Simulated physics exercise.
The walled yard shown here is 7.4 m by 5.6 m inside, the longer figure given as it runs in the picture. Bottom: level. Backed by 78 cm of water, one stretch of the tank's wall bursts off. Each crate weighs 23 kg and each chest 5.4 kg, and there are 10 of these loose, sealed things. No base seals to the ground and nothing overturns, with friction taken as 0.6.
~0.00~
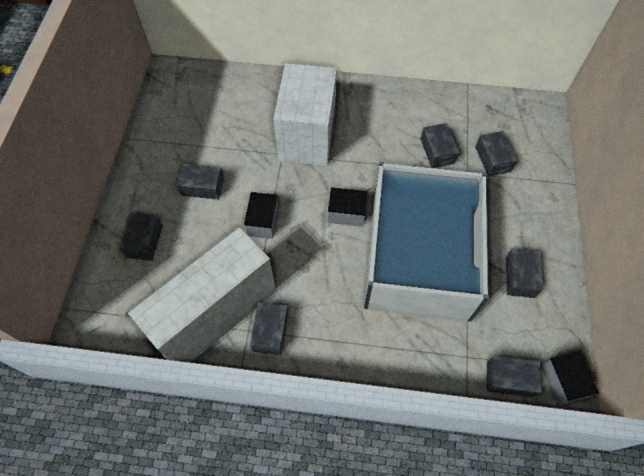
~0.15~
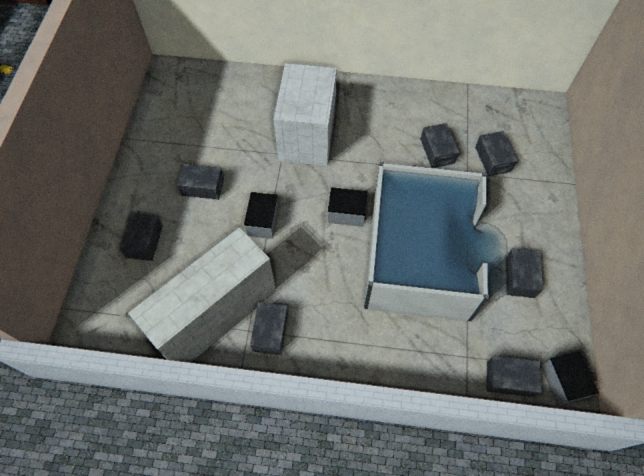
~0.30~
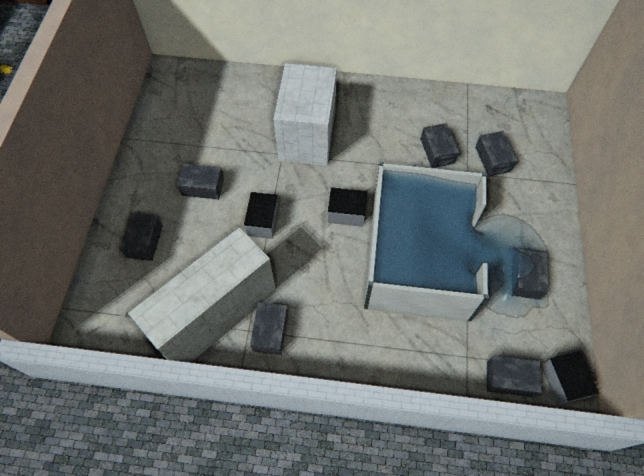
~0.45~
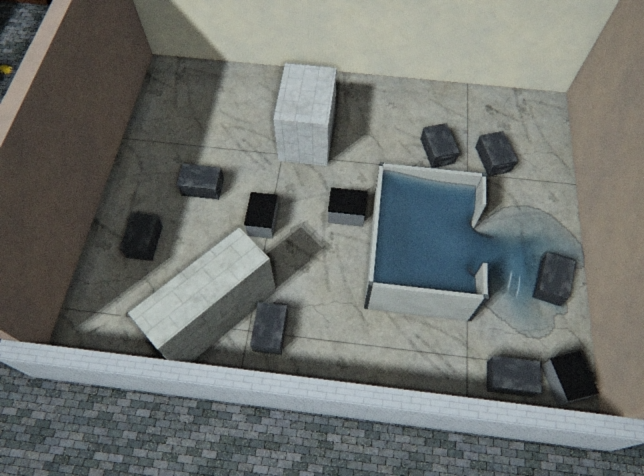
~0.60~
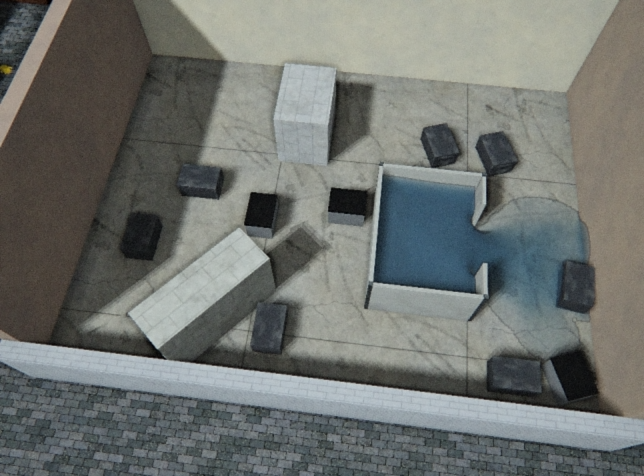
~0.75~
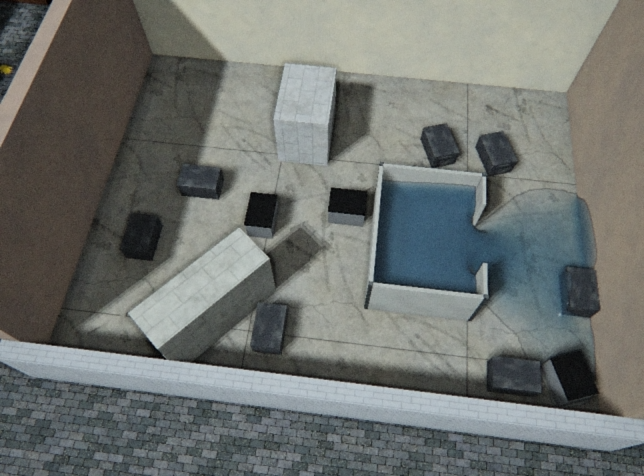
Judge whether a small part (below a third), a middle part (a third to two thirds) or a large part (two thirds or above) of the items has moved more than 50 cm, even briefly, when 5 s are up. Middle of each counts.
A small part has.
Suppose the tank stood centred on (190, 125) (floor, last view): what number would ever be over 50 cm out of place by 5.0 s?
Then 2.
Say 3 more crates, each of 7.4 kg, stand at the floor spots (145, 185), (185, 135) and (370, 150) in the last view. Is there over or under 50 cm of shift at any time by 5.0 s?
Answers in order are does not cross, does not cross and does not cross.
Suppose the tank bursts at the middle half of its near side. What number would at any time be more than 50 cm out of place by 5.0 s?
You'd get 4 in that case.
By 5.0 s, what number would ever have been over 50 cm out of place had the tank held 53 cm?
With that change, 3 of them.
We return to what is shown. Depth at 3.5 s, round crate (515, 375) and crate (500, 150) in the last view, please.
Roughly 9 and 3 cm.
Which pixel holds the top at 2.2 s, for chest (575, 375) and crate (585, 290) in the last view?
Near (542, 380) and (588, 378).
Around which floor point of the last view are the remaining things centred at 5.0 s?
Centre of the remaining things: Roughly (313, 247).
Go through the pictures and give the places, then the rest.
The first picture shows a crate at (527, 269) rests on the ground; a crate at (269, 325) rests on the ground; water covers 2.5 m2; 0 of 10 have shifted.
The second picture shows a crate at (527, 269), on the bottom; a crate at (269, 325) rests on the ground; 3.1 m2 under water; 0 of 10 have shifted.
The third picture shows a crate at (533, 270), on the bottom, 8 cm from its start; a crate at (269, 325), on the bottom; 3.8 m2 under water; 1 of 10 have shifted.
The fourth picture shows a crate at (558, 275), on the bottom, 42 cm from its start; a crate at (269, 325), on the bottom; 4.8 m2 under water; 1 of 10 have shifted.
The fifth picture shows a crate at (580, 283), on the bottom, 73 cm from its start; a crate at (269, 325), on the bottom; 5.7 m2 under water; 1 of 10 have shifted.
The sixth picture shows a crate at (584, 288) rests on the ground, 78 cm from its start; a crate at (269, 325), on the bottom; 6.3 m2 under water; 1 of 10 have shifted.
After 1.1 s 1 of 10 are over 50 cm from their spots; 1 afloat.
After 2.2 s 2 of 10 are over 50 cm from their spots; 2 afloat.
After 3.5 s 3 of 10 are over 50 cm from their spots; 2 afloat.
After 5.0 s 3 of 10 are over 50 cm from their spots, and 3 have been at some point; 2 afloat.
